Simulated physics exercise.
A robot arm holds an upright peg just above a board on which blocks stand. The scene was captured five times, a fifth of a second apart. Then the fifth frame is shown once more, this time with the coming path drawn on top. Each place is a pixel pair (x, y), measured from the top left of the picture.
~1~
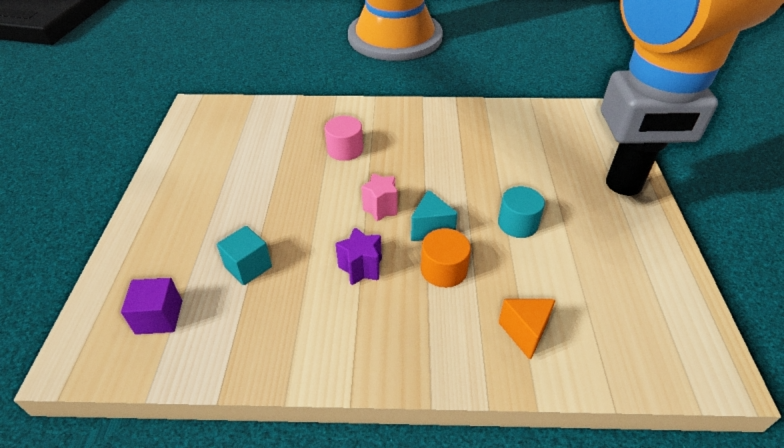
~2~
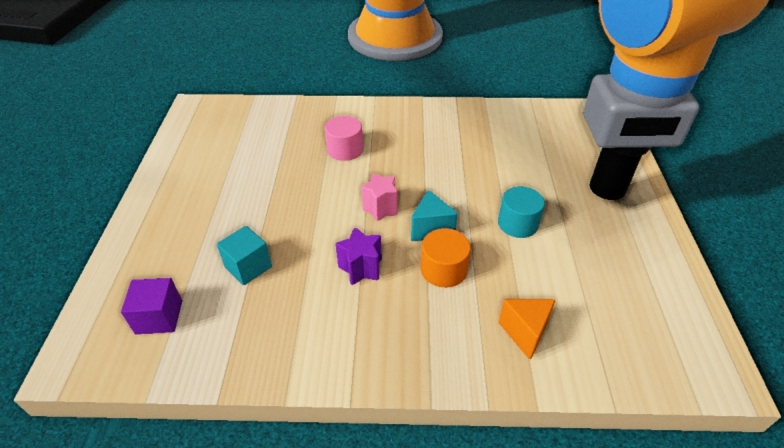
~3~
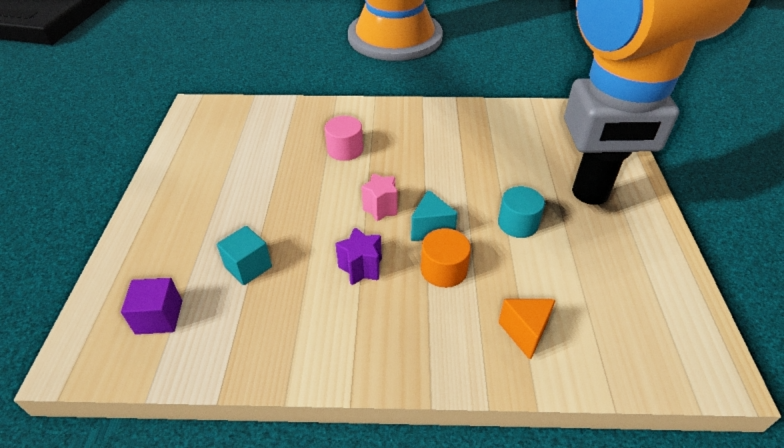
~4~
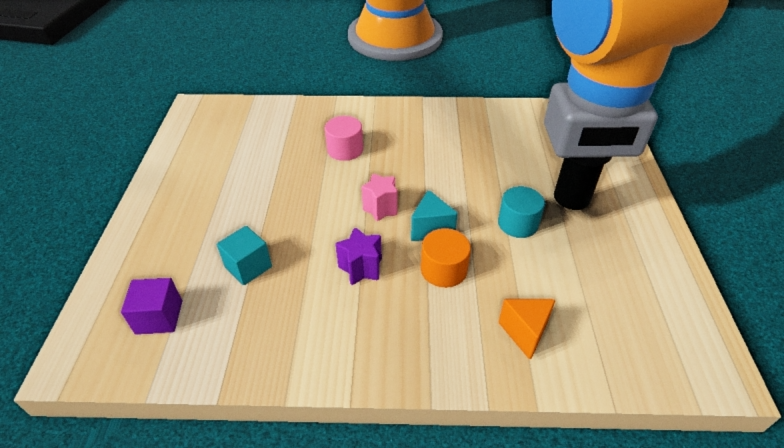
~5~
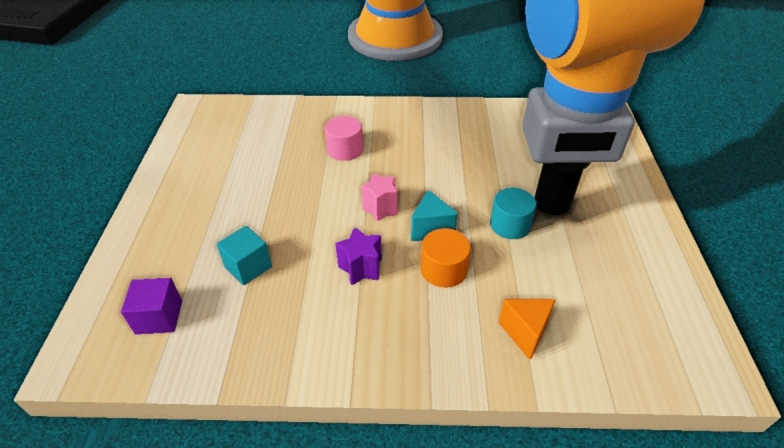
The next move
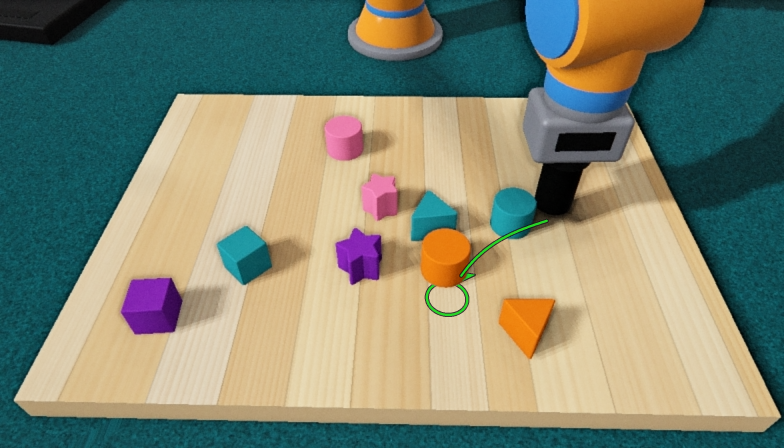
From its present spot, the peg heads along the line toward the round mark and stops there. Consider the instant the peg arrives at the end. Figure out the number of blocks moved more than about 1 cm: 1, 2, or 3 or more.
Counting only shifts above 1 cm, I get three or more blocks.
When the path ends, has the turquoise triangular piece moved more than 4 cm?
No
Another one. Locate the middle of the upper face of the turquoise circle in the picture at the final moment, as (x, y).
So, by the moment the path ends, you'll find the top centre of the turquoise circle at (449, 213).
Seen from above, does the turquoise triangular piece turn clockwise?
Yes, I think so.
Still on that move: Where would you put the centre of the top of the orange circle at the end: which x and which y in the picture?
Close to (403, 269).
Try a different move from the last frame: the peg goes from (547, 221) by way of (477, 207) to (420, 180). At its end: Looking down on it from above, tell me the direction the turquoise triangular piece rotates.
It twists with the clock when seen from above.
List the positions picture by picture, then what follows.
In the first frame, lower end of the peg at (624, 184), tops of blocks, turquoise triangular piece at (433, 206), orange circle at (447, 245), turquoise circle at (524, 199), orange triangular piece at (532, 311).
In the second frame, peg at (608, 188), blocks as before.
In the third frame, peg at (590, 193), blocks as before.
In the fourth frame, peg at (572, 198), blocks as before.
In the fifth frame, peg at (552, 203), turquoise triangular piece at (433, 206), orange circle at (447, 245), turquoise circle at (516, 201), orange triangular piece at (532, 311).
The drawn path runs from (547, 221) by way of (506, 236) and (472, 262) to (447, 298).
What follows on the original path. One third of the way, peg at (509, 219); turquoise triangular piece at (427, 206); turquoise circle at (470, 208).
Two thirds of the way, peg at (475, 245); turquoise triangular piece at (412, 205), turned 45° clockwise; orange circle at (436, 251); turquoise circle at (449, 213).
At the end, peg at (449, 281); turquoise triangular piece at (412, 205), turned 45° clockwise; orange circle at (403, 269); turquoise circle at (449, 213); orange triangular piece not moved.
